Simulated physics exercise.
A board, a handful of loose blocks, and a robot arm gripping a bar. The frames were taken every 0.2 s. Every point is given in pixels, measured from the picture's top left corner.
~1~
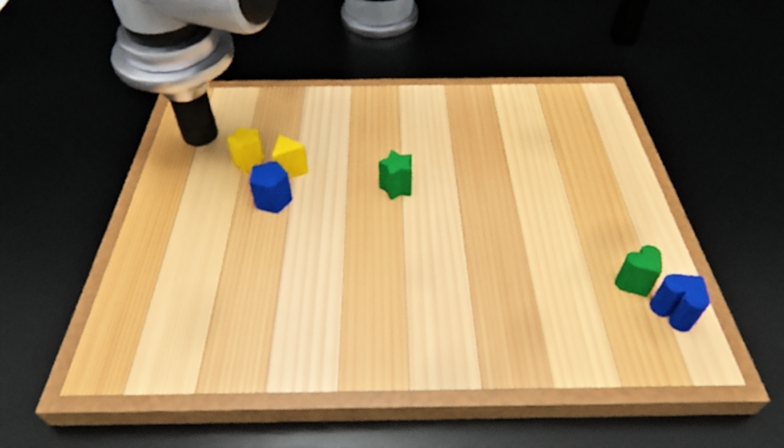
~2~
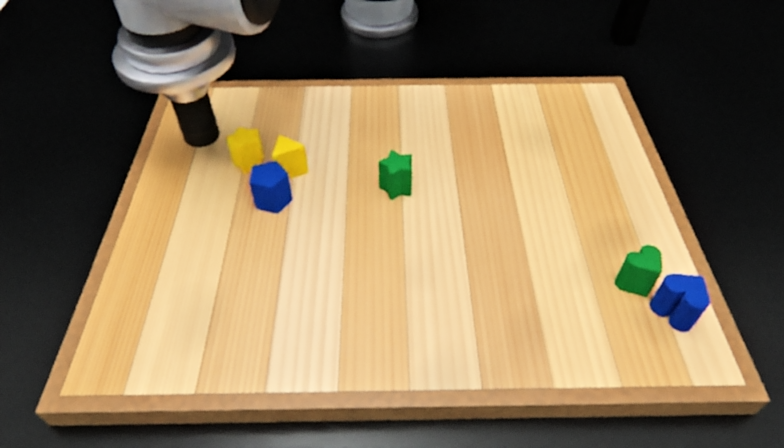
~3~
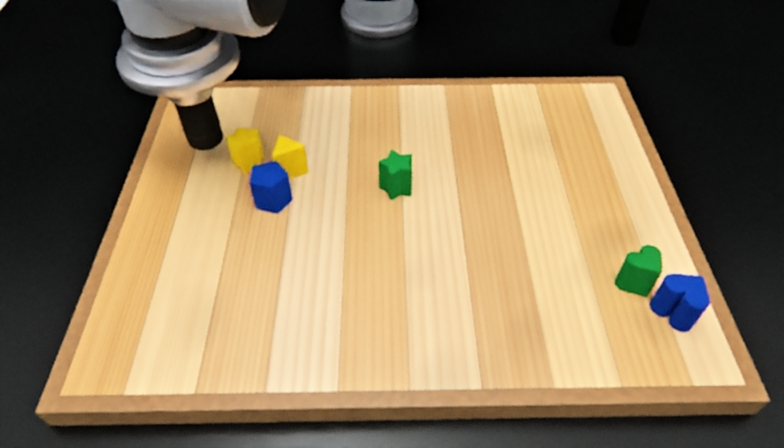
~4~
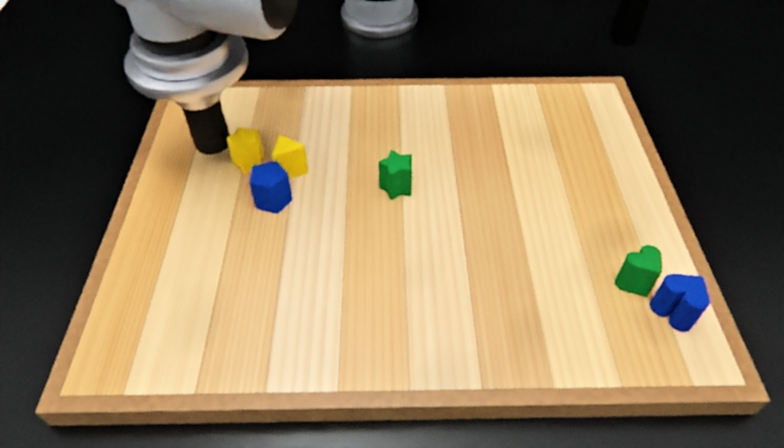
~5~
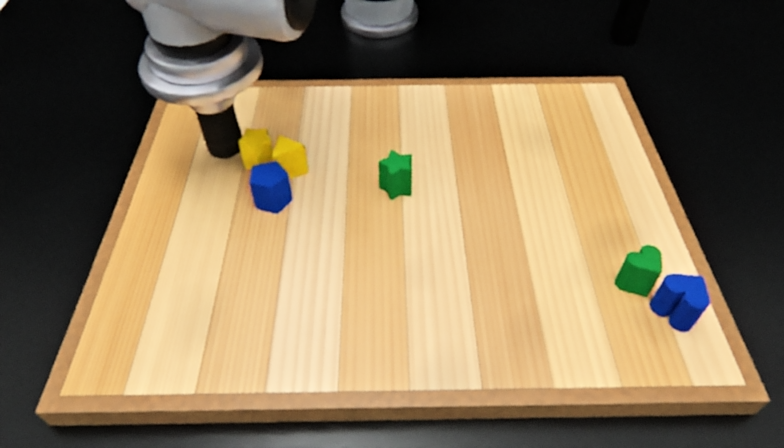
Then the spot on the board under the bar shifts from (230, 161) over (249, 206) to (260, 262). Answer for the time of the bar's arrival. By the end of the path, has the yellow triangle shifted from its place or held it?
It is not moved.
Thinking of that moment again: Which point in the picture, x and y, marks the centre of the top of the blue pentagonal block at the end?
For the centre of its top, I'd go with (286, 189).
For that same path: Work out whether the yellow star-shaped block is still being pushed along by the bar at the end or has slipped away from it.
I predict the bar has moved past it.
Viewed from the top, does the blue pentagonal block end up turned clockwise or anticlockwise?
I'd predict that, seen from above, the blue pentagonal block rotates counter-clockwise.
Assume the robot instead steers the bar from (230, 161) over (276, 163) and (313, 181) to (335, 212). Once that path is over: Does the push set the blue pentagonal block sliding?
Going by the path, no.
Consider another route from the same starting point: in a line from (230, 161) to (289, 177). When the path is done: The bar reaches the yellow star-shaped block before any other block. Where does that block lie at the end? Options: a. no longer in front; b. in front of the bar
(b)
On the path given first. One third of the way, bar at (239, 177); yellow star-shaped block at (261, 142), turned 50° anticlockwise; blue pentagonal block at (270, 175).
Two thirds of the way, bar at (250, 211); yellow star-shaped block at (261, 142), turned 50° anticlockwise; blue pentagonal block at (285, 189), turned 75° anticlockwise.
At the end, bar at (256, 249); yellow star-shaped block at (261, 142), turned 50° anticlockwise; blue pentagonal block at (286, 189), turned 75° anticlockwise; yellow triangle still.
